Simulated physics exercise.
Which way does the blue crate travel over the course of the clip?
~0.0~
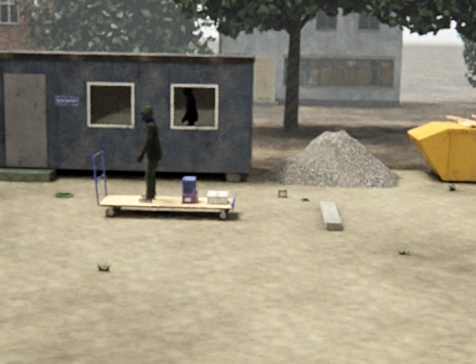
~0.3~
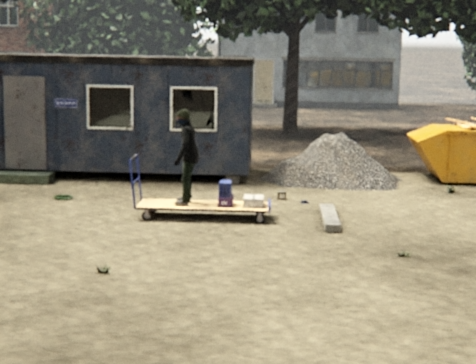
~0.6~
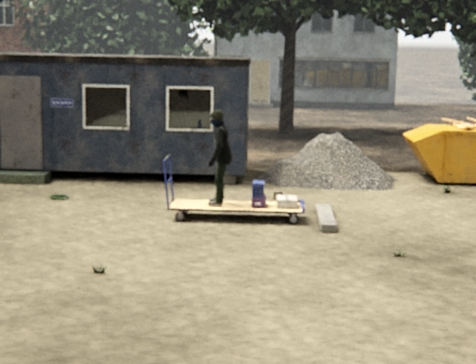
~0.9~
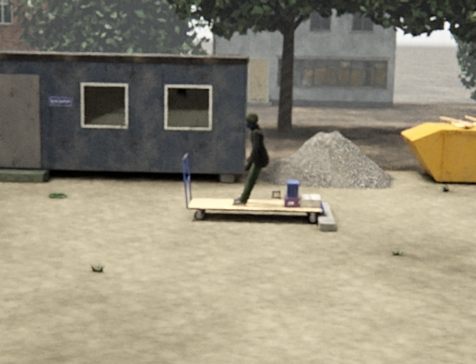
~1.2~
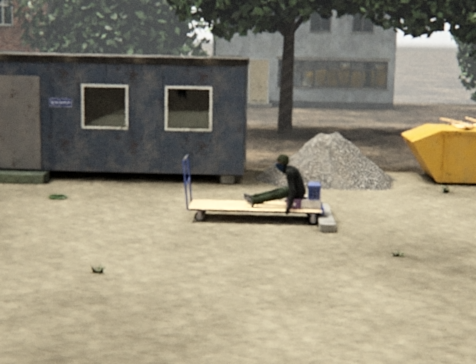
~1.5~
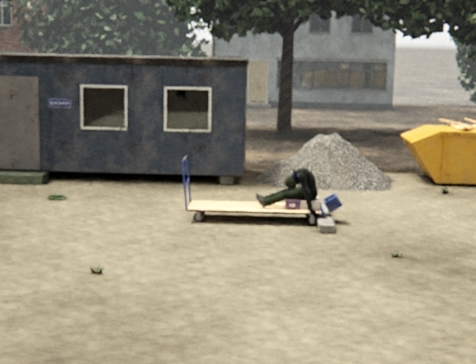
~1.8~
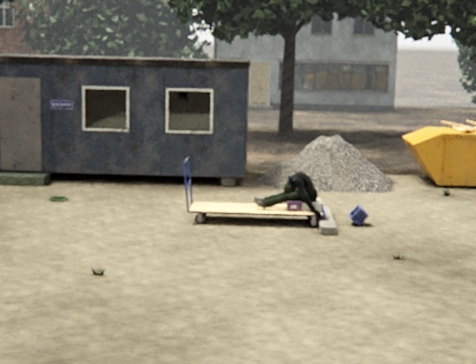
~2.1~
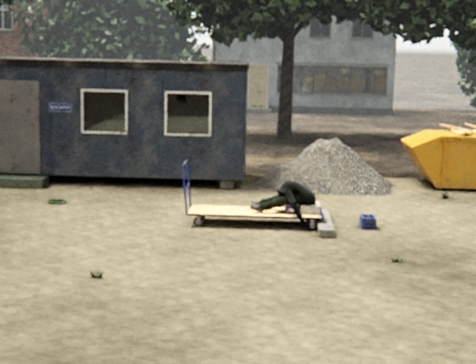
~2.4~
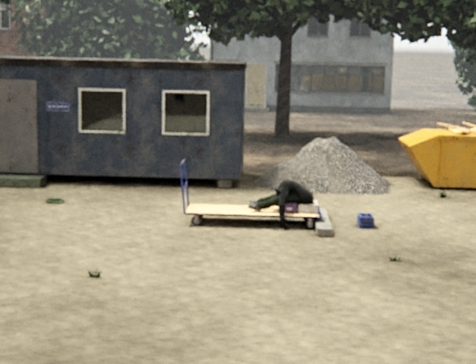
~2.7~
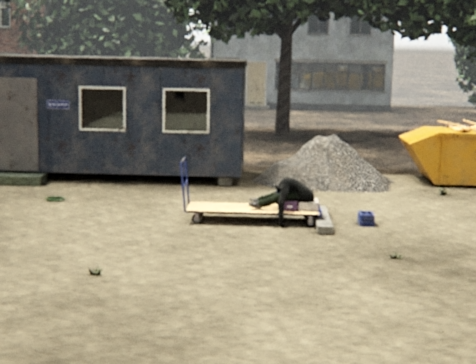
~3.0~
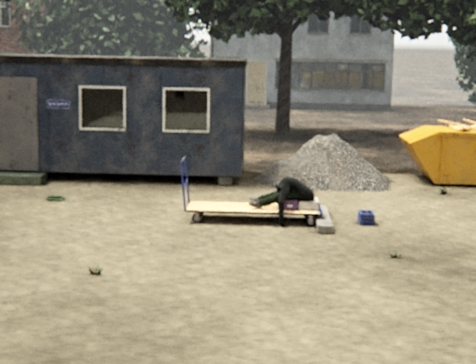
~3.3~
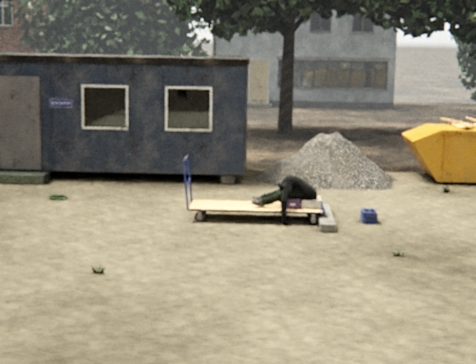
The blue crate travels to the right, first riding on the trolley and then tumbling over the front edge to the ground beyond the kerb.
